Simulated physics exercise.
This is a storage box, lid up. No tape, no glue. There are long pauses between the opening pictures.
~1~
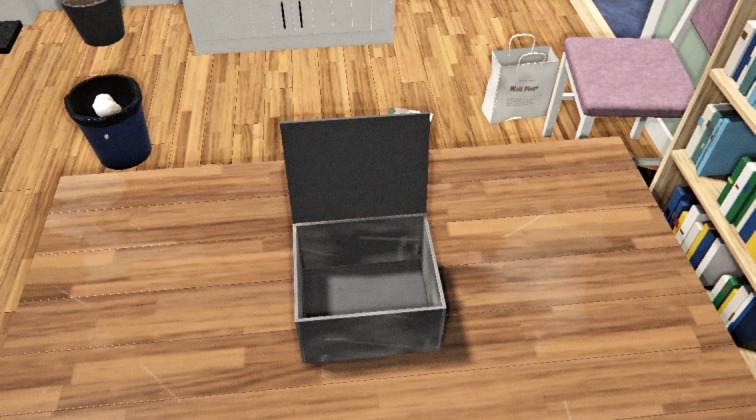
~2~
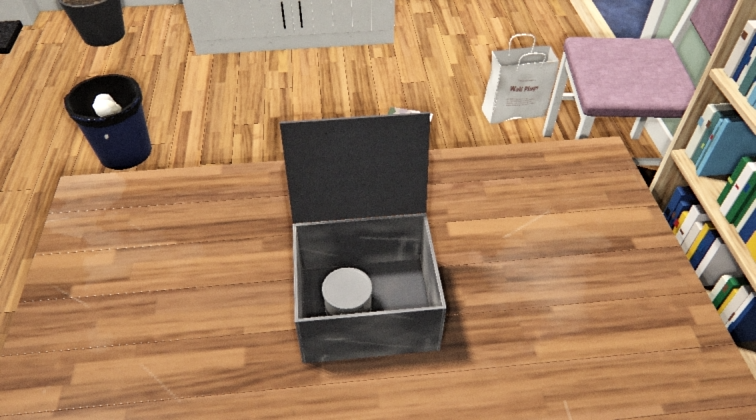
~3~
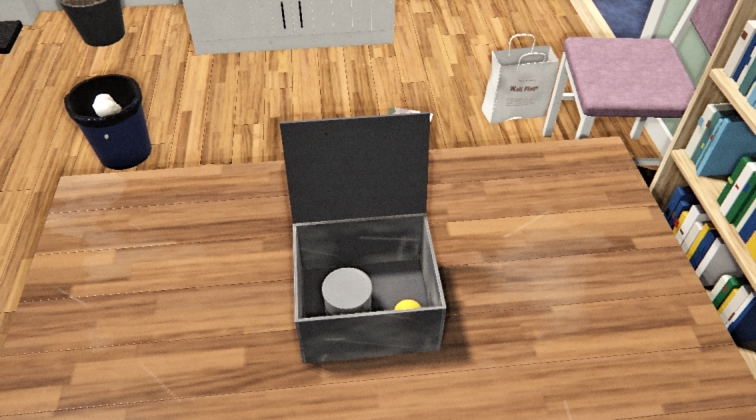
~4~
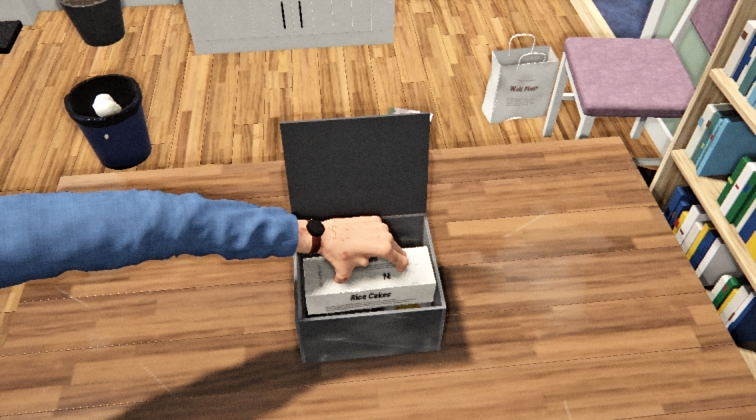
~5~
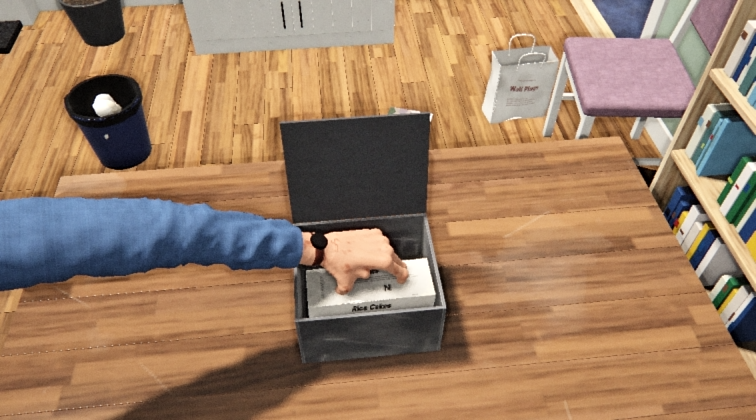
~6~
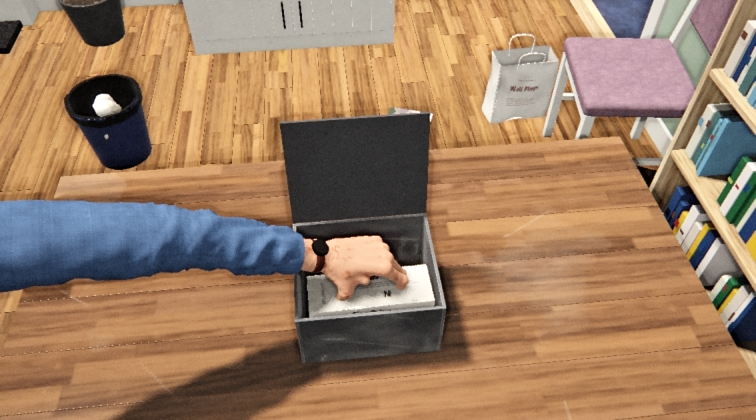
The clip shows an open dark storage box on a wooden table, empty at first, then holding a grey tub and a small yellow object, before a blue-sleeved arm from the left lowers a white carton into it.
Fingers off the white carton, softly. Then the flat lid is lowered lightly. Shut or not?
Here the lid sits on the rim.
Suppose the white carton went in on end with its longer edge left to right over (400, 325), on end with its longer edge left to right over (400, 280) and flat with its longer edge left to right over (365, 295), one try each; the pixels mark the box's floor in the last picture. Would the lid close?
First, it stays ajar; second, it is held up; third, it shuts flat.
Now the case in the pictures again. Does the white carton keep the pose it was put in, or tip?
The white carton ends up tilted.
Then, 1.50 s after the last picture, lid 74° above the rim; white carton tipped 16° from how it was near (373, 303).
Then, 1.90 s after the last picture, lid 19° above the rim; white carton tipped 16° from how it was near (373, 303).
At rest, lid shut; left askew, white carton; the other 2 in place. Seen from the same camera at the end, white carton near (373, 303).
